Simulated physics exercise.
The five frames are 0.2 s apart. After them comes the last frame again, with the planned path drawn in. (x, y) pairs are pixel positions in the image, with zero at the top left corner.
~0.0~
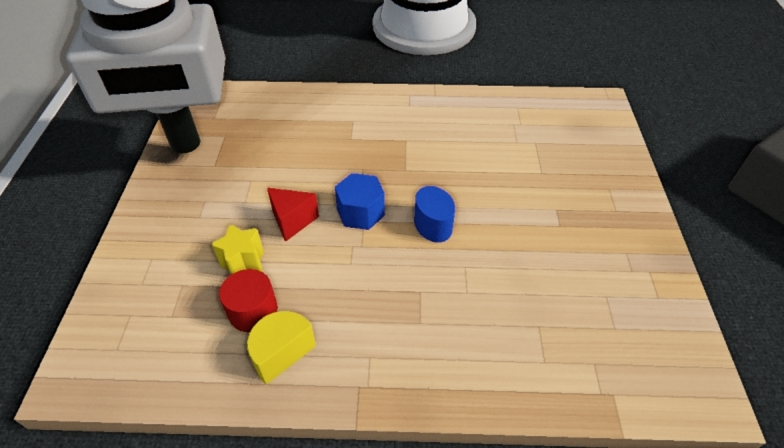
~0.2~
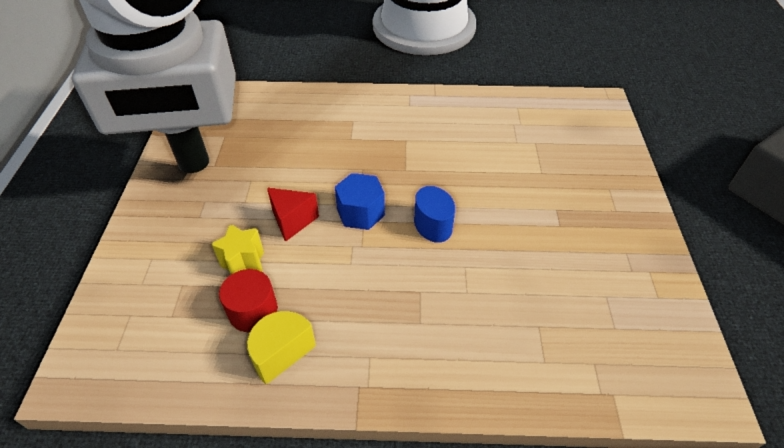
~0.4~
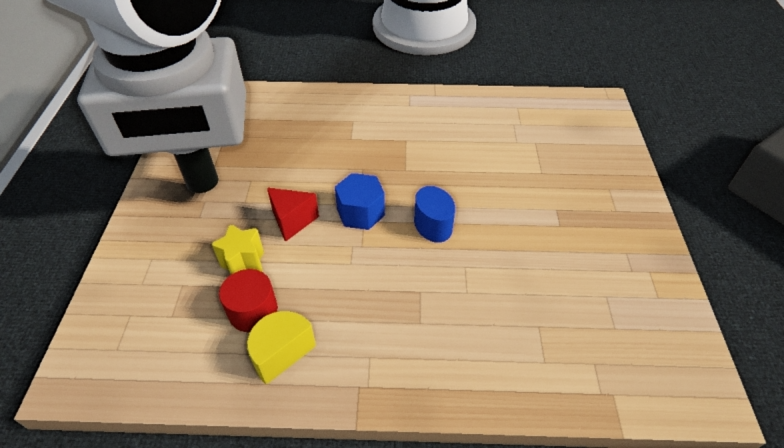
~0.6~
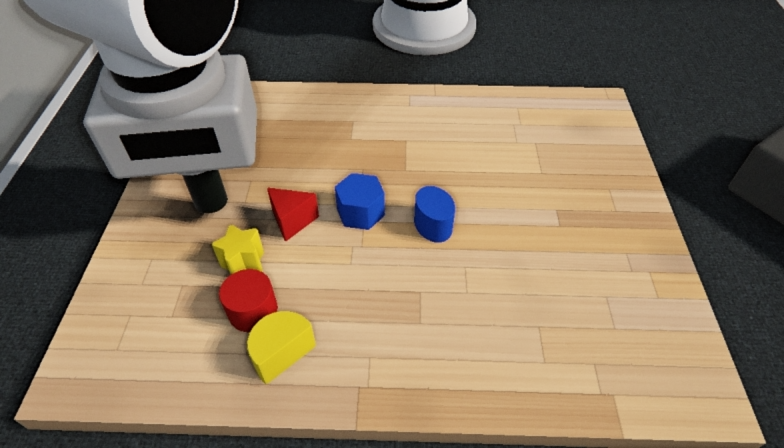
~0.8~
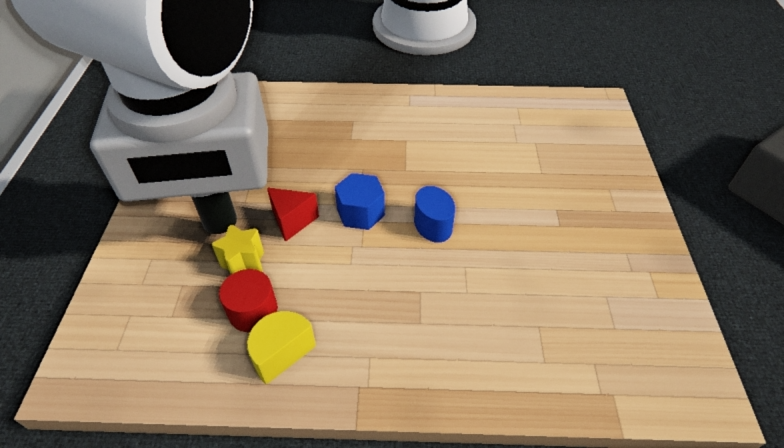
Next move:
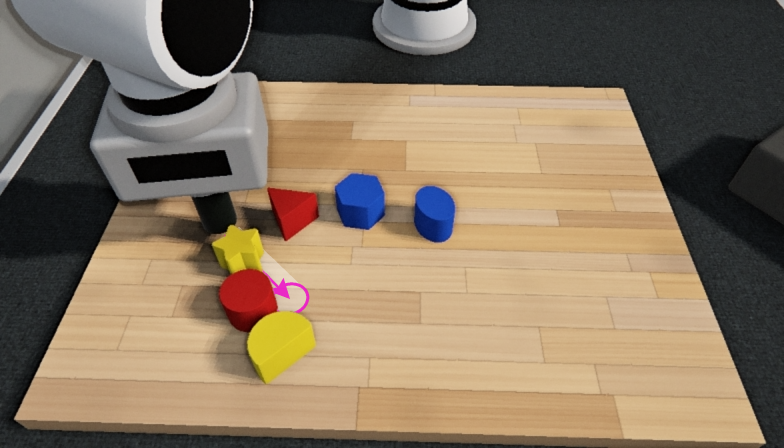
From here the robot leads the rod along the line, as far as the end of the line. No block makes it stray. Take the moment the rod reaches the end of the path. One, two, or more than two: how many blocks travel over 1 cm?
I foresee three or more blocks being moved.
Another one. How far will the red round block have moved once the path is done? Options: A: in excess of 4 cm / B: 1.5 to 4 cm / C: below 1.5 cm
(A)
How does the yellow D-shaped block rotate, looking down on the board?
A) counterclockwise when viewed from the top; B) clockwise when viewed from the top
Option A.
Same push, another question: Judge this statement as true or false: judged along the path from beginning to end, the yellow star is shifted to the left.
Answer: False.
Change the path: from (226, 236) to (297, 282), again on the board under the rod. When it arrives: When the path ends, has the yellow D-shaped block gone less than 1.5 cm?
Yes, I think so.
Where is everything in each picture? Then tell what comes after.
Rod's lower end at (186, 144); yellow star at (236, 241); red round block at (245, 289); yellow D-shaped block at (275, 333); red triangular block at (288, 199), in the first picture.
Rod at (194, 163); blocks still, in the second picture.
Rod at (203, 182); blocks still, in the third picture.
Rod at (212, 202); blocks still, in the fourth picture.
Rod at (220, 222); yellow star at (236, 241); red round block at (245, 289); yellow D-shaped block at (275, 333); red triangular block at (288, 199), in the fifth picture.
Drawn move, in a line from (226, 236) to (290, 299).
On the path given first. One third of the way, rod at (242, 242); yellow star at (252, 260), turned 20° clockwise; red round block at (246, 297).
Two thirds of the way, rod at (264, 263); yellow star at (271, 284), turned 45° clockwise; red round block at (248, 320); yellow D-shaped block at (283, 351), turned 30° anticlockwise.
At the end, rod at (286, 285); yellow star at (283, 314), turned 75° clockwise; red round block at (242, 341); yellow D-shaped block at (287, 362), turned 50° anticlockwise; red triangular block still.
